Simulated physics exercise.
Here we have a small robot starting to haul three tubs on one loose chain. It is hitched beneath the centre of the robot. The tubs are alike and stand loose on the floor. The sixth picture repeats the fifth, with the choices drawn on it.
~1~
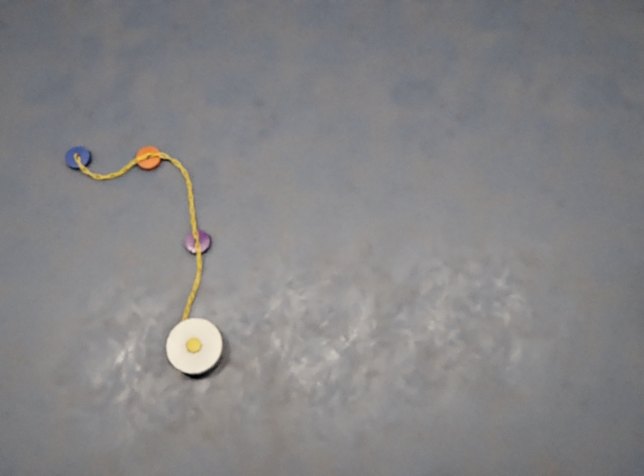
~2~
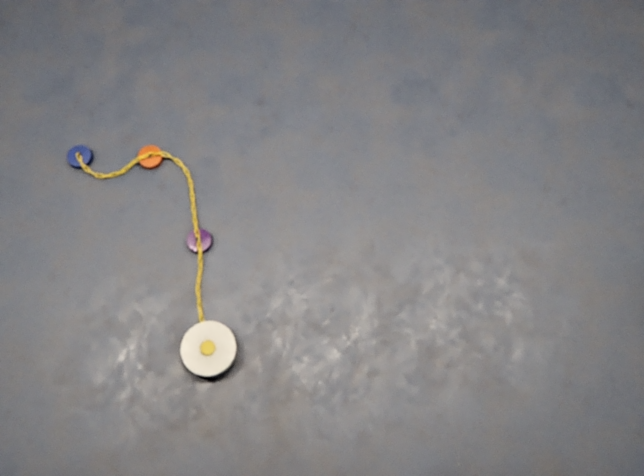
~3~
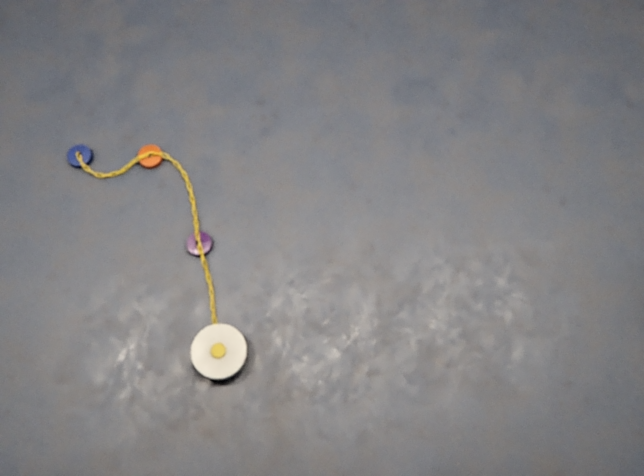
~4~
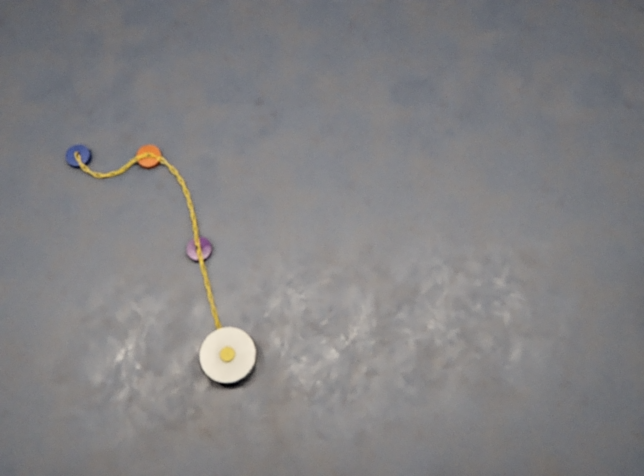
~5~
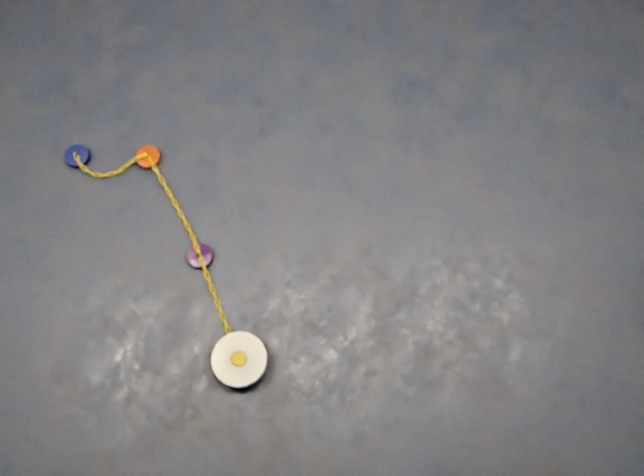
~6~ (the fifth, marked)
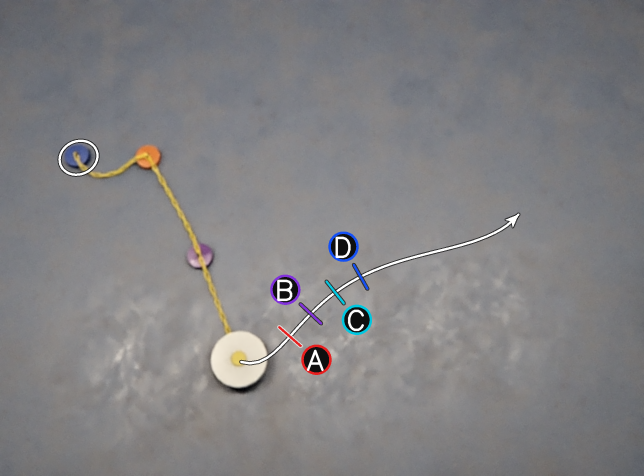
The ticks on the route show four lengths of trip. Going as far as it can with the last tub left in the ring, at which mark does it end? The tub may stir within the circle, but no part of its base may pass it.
At D, and not beyond.
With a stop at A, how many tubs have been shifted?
Two.
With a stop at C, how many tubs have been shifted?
Two.
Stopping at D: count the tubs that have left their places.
Two.
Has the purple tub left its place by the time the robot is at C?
Yes.
On the marked copy, A at (290, 336); B at (311, 314); C at (335, 292); D at (361, 277); the ring at (79, 158); the route from (241, 362) via (374, 270) to (519, 215).
Taking D. A third of the way, robot (286, 338); blue tub (77, 156); orange tub (151, 164); purple tub (203, 264).
Two thirds of the way, robot (323, 299); blue tub (77, 156); orange tub (152, 169); purple tub (216, 263).
When it is over, robot (361, 274); blue tub (78, 156); orange tub (157, 180); purple tub (249, 252); the ringed tub at the far end is still in its ring.
As for the rest, A is safe but short; B is safe but short; C is safe but short.
